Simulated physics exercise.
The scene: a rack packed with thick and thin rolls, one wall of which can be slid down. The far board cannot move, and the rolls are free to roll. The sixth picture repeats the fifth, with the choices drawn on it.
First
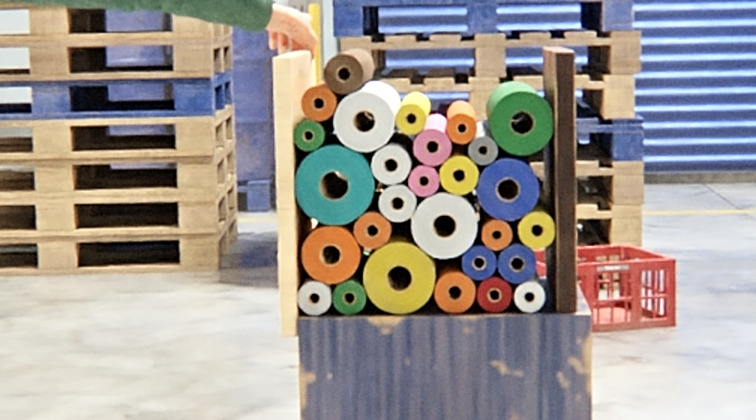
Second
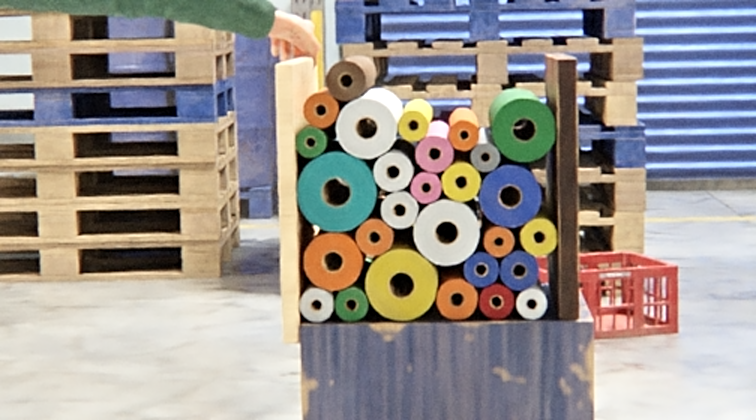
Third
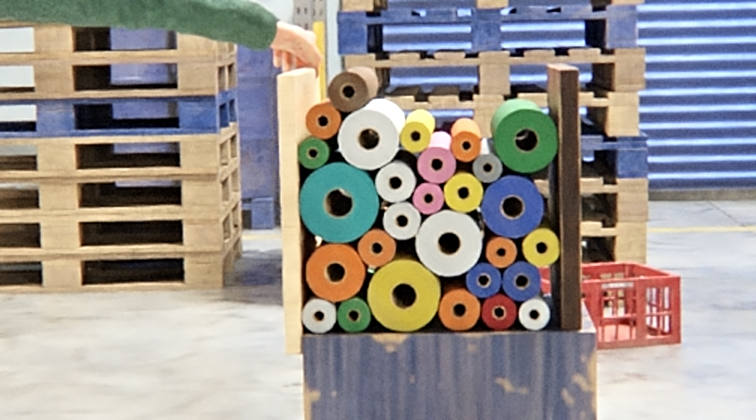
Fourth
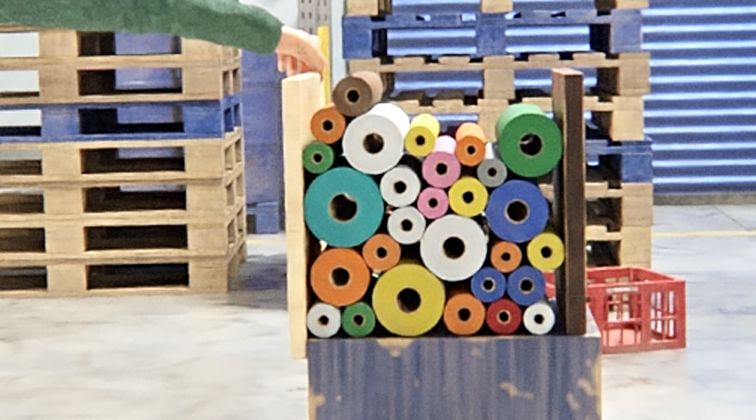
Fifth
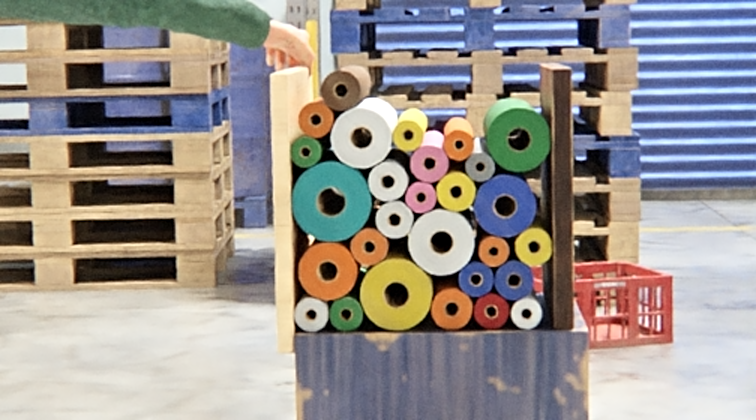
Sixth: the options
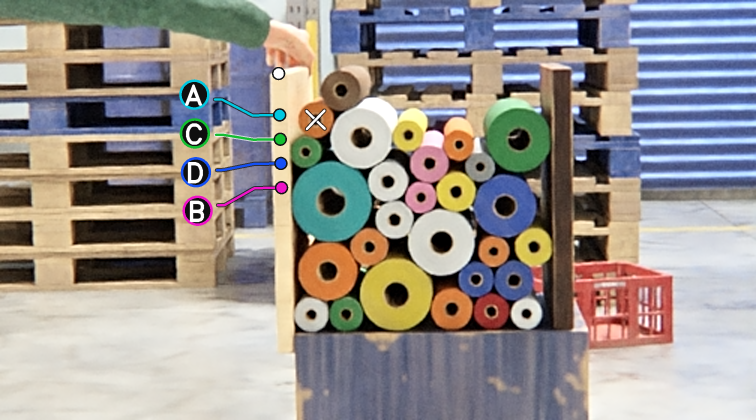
A hand in a green sleeve rested on top of the left board of a rack packed with thick and thin colourful rolls, and nothing moved except the whole view, which shifted slightly.
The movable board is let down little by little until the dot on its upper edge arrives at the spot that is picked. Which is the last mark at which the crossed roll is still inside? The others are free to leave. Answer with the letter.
It can be let down to D.
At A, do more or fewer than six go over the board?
It loses fewer than six.
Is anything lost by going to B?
Yes, at B.
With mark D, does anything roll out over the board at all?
No.
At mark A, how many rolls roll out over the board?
With A, none.
On the marked copy, A at (279, 115); B at (281, 187); C at (280, 139); D at (281, 164); the cross at (315, 120); the white dot at (278, 74).
With D. Early on, top of the board (289, 118).
Further on, top of the board (290, 163).
At the end, top of the board (290, 163), none out over the board, the crossed one still inside.
As for the rest, A keeps the crossed one inside; B lets the crossed one out; C keeps the crossed one inside.
